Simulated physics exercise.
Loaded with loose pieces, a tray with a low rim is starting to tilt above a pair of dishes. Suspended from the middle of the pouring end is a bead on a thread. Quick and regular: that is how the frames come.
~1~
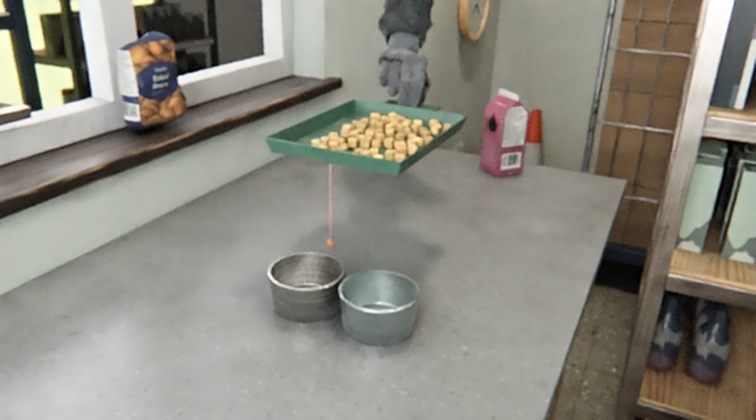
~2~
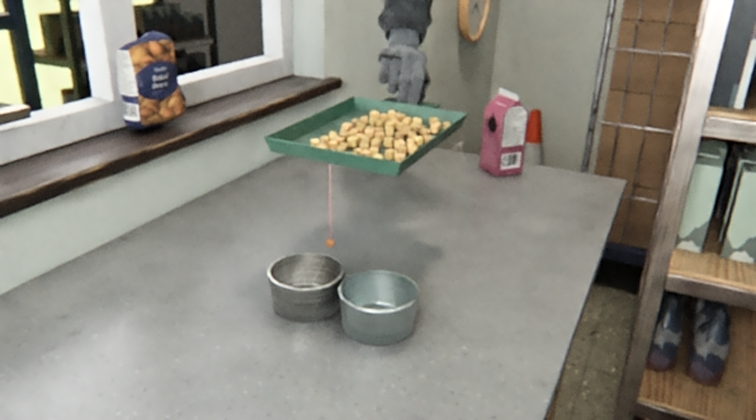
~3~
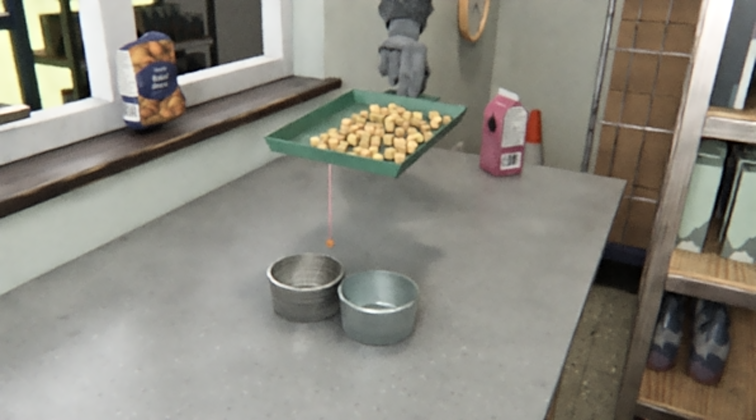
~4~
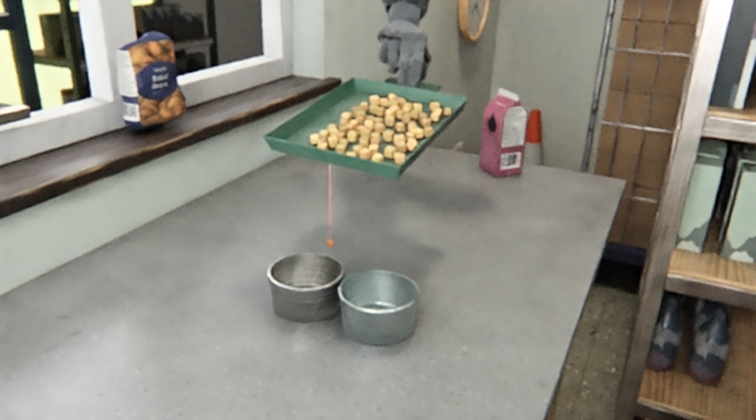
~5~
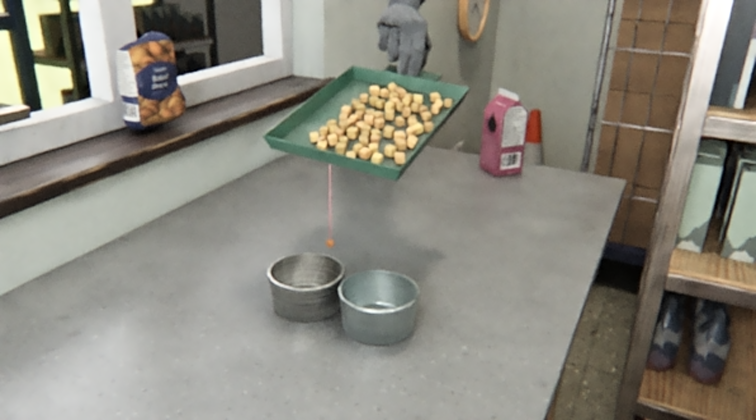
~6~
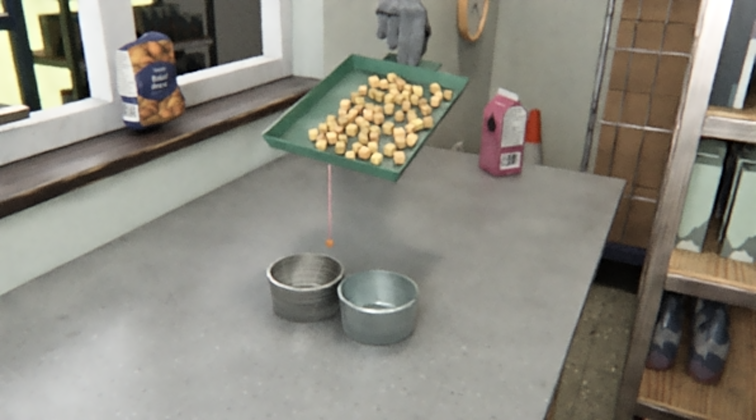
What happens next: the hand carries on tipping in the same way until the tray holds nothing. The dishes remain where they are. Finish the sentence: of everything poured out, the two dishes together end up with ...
They end up with the majority of it.
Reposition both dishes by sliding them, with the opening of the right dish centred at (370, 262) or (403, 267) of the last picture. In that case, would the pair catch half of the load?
Catch, run one: Below the halfway mark; run two: Below the halfway mark.
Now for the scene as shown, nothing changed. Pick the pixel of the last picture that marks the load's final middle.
Centre at rest: Close to (357, 315).
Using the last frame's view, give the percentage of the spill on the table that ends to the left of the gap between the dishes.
Close to 70 %.
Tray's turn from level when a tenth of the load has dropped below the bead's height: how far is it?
Around 115°, give or take.
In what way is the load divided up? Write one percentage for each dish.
So the left dish keeps 20 per cent, and the right one keeps 40 per cent.
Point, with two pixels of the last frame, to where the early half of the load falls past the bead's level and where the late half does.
First part (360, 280), rest (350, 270).
Just after the last frame, tray tipped steeply; every one on the tray.
A moment on, tray tipped past a quarter turn; almost all on the tray; just a few in the left dish; just a few in the air.
Further on, tray tipped past a quarter turn; roughly half in the right dish; roughly a quarter in the left dish; roughly a third outside both.
When it is over, tray tipped past a quarter turn; roughly half in the right dish; roughly a quarter in the left dish; roughly a third outside both.
